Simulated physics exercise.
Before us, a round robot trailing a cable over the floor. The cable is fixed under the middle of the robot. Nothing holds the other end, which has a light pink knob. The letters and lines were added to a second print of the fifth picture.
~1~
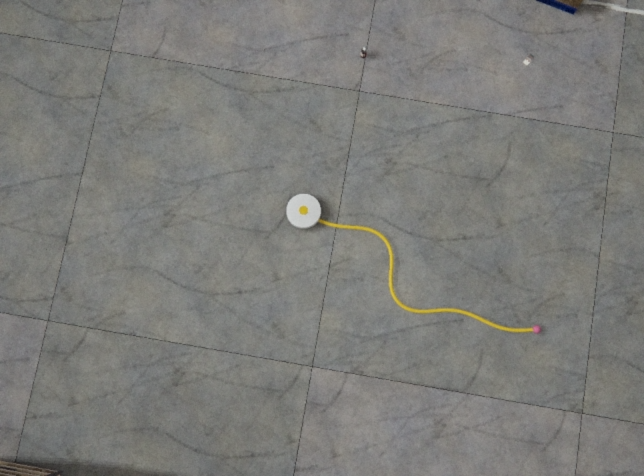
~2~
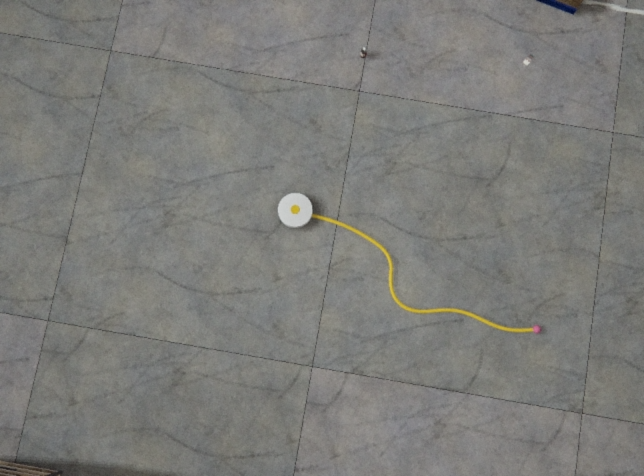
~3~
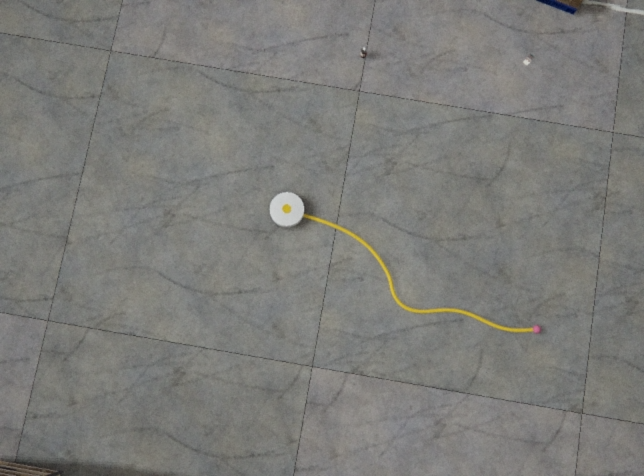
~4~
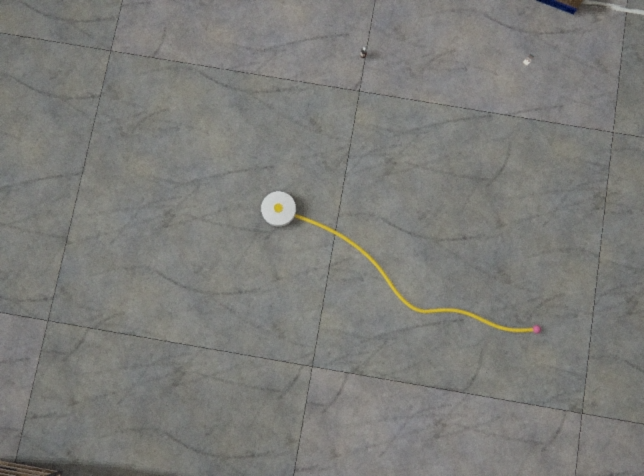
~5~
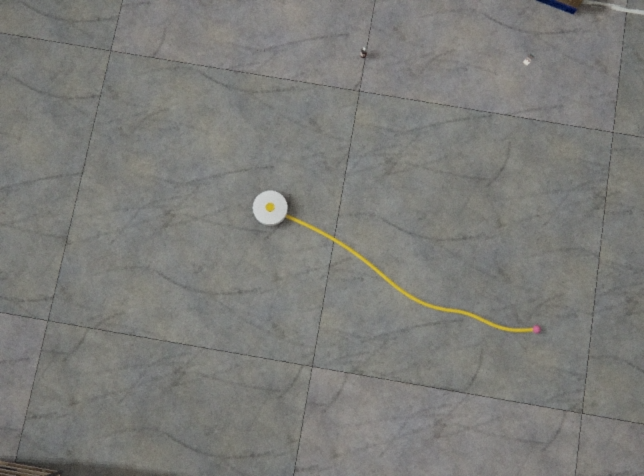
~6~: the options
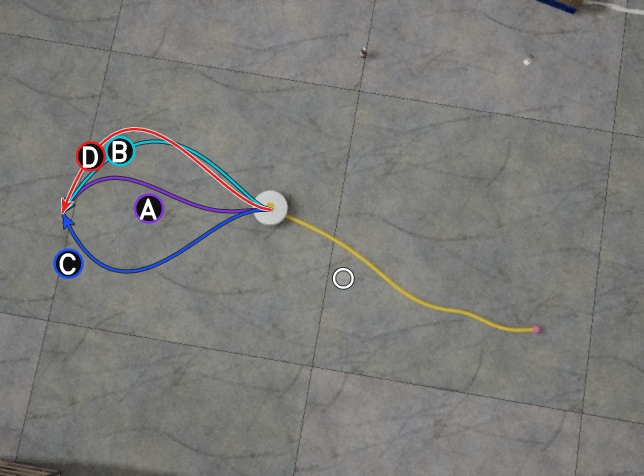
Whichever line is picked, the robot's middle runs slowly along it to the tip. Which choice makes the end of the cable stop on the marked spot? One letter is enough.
Route C brings it to the ring.
On the copy, A from (271, 210) via (161, 191) to (63, 212); B from (271, 210) via (165, 142) to (63, 212); C from (271, 210) via (157, 264) to (64, 215); D from (271, 210) via (155, 134) to (63, 212); the ring at (343, 278).
On C. First, robot (187, 246), middle of the cable (337, 262), free end (475, 313).
Then, robot (99, 263), middle of the cable (251, 272), free end (396, 286).
Finally, robot (61, 211), middle of the cable (200, 263), free end (344, 279); the free end is on the ring.
By contrast, A leaves the free end at (346, 261); B leaves the free end at (344, 243); D leaves the free end at (340, 242).
